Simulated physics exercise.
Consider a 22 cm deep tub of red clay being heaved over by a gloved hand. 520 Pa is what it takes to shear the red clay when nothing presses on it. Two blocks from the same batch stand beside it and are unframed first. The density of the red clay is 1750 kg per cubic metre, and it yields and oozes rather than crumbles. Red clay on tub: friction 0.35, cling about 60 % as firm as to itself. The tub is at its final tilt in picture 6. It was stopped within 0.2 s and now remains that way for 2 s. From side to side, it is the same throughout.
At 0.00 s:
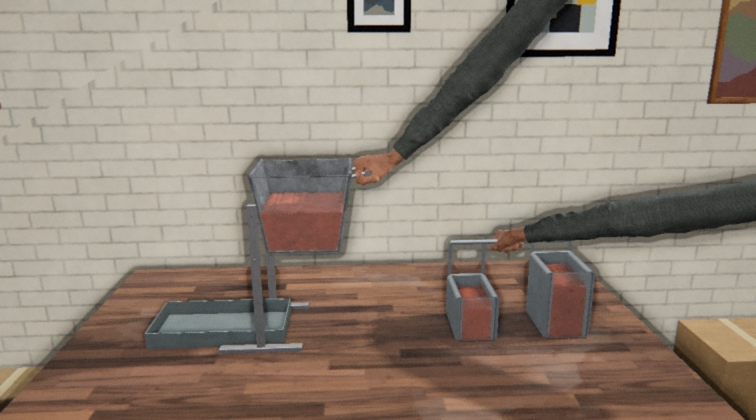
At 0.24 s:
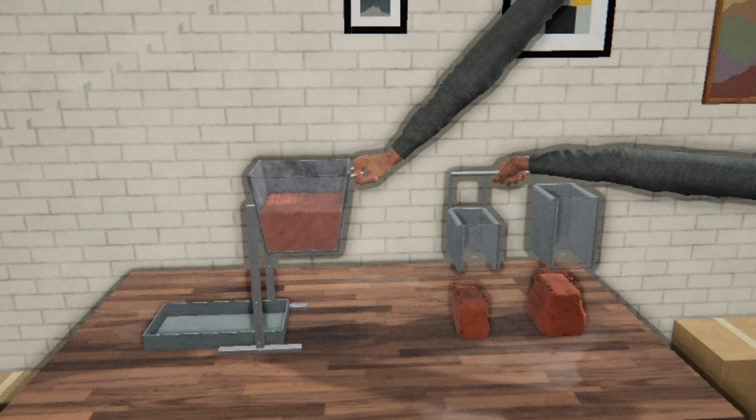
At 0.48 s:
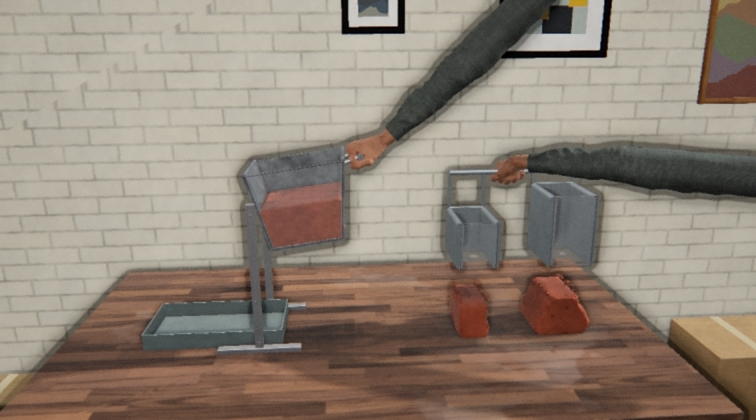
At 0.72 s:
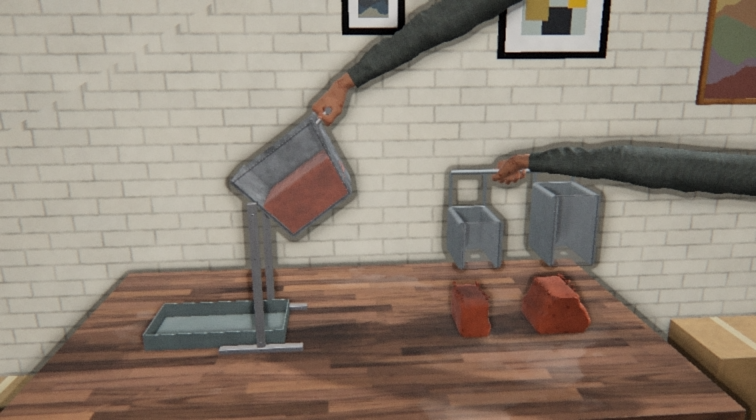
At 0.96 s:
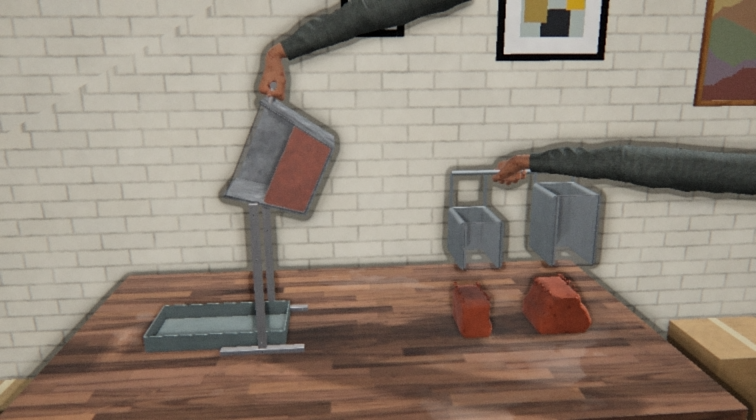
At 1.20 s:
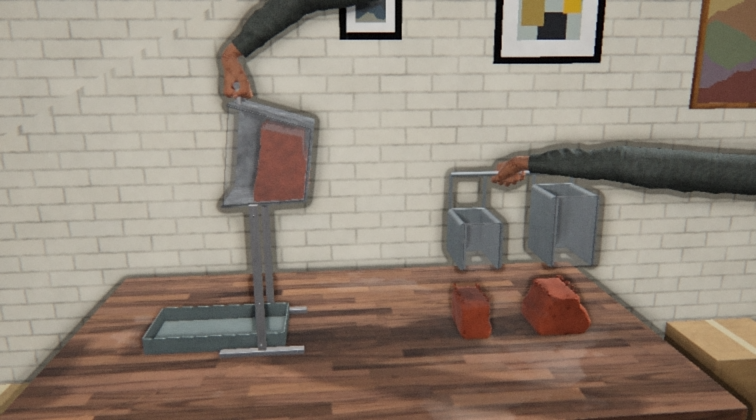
The clip shows a hand lifting two grey molds off red clay blocks, the taller of which slumps slightly, before another hand swings a tub of red clay up and over to the left on its stand.
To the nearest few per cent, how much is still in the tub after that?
About 100 %.
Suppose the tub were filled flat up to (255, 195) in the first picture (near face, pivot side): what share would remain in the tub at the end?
65 %.
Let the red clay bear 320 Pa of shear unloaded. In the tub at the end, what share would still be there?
Then about 75 %.
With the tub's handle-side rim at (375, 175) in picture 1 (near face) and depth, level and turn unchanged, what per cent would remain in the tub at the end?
I'd put it at close to 60 per cent.
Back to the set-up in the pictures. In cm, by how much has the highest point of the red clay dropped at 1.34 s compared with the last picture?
Around 4 cm below its level in the last picture.
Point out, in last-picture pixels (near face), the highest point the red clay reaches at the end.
I'd point to somewhere around (272, 157).
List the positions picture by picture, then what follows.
The first picture shows handle-side rim at (348, 175), tilt 0 degrees; highest point of the red clay at (297, 212); test blocks 11 cm, 18 cm high (left to right).
The second picture shows handle-side rim at (347, 175), tilt 0 degrees; highest point of the red clay at (296, 212); test blocks 11 cm, 15 cm high (left to right).
The third picture shows handle-side rim at (341, 161), tilt 8 degrees; highest point of the red clay at (337, 199); test blocks 11 cm, 13 cm high (left to right).
The fourth picture shows handle-side rim at (309, 122), tilt 36 degrees; highest point of the red clay at (326, 159); test blocks 11 cm, 13 cm high (left to right).
The fifth picture shows handle-side rim at (260, 104), tilt 66 degrees; highest point of the red clay at (295, 129); test blocks 11 cm, 13 cm high (left to right).
The sixth picture shows handle-side rim at (228, 107), tilt 83 degrees; highest point of the red clay at (262, 130); test blocks 11 cm, 13 cm high (left to right).
By 1.34 s, the tub is at 83 degrees and holds 100 %.
By 1.51 s, the tub is at 83 degrees and holds 100 %.
By 1.68 s, the tub is at 83 degrees and holds 100 %.
By 1.85 s, the tub is at 83 degrees and holds 100 %.
By 3.20 s, at the end, the tub is at 83 degrees and holds 100 %.
